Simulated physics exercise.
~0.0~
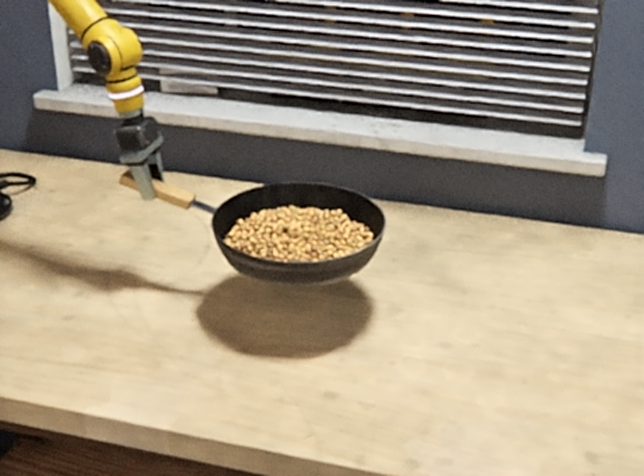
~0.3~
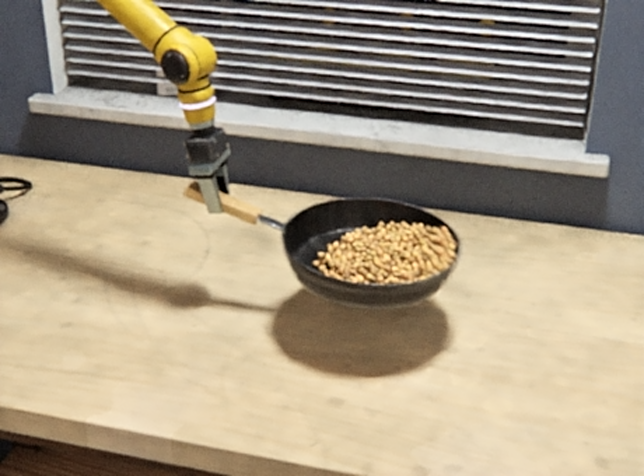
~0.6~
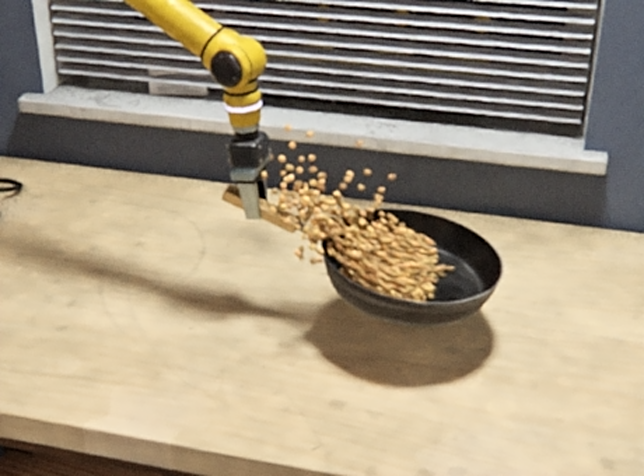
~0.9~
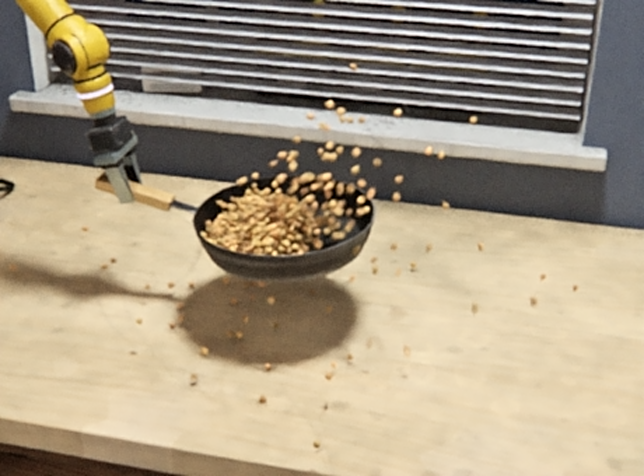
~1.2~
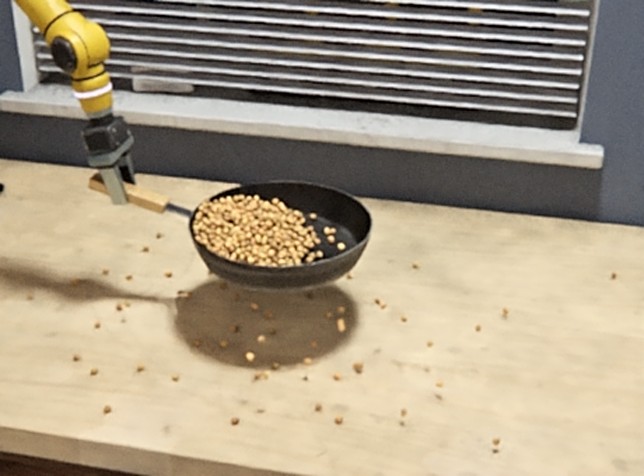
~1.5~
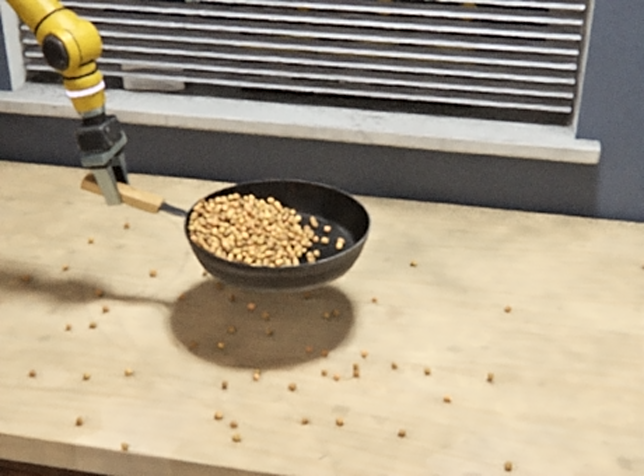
On a wooden table by a window, a yellow robot arm jerks a pan of chickpeas right then left, scattering some.
